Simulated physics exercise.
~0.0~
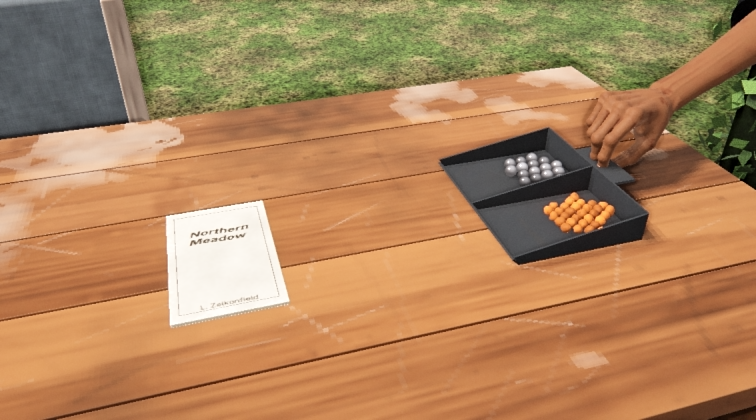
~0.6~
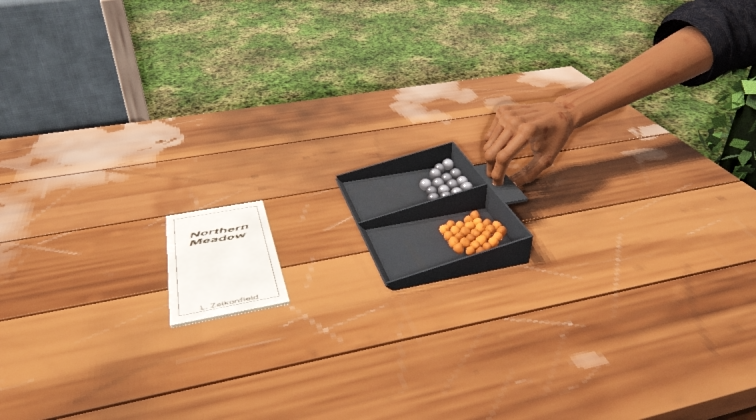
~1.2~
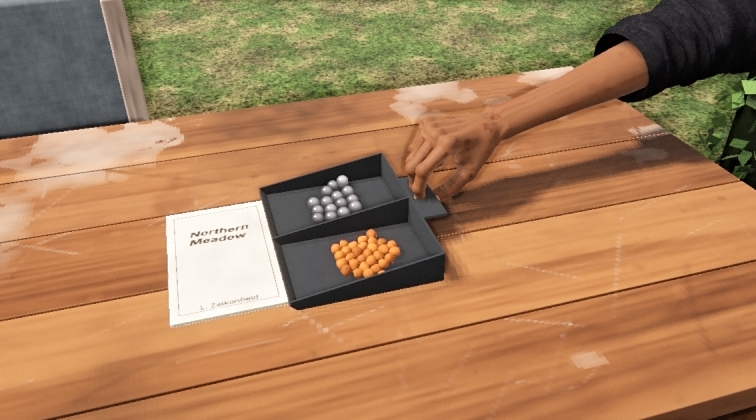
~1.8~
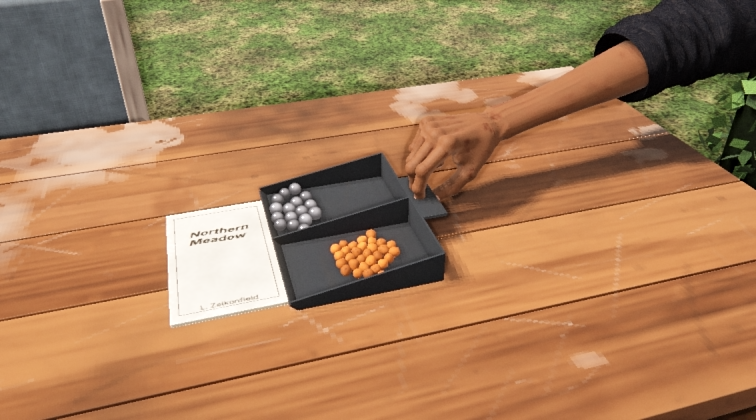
The clip opens on a wooden outdoor table, where a hand at the right holds a dark, two-part tray with silver balls in the far section and orange balls in the near one. A thin white book titled Northern Meadow lies to the left. The hand slides the tray left across the planks, and both groups travel with it. The tray then stops against the book, which stays put, as the orange balls shift a little towards the tray's left rim. Finally, the silver balls move left and gather by that rim, while the orange ones rest and everything remains inside.
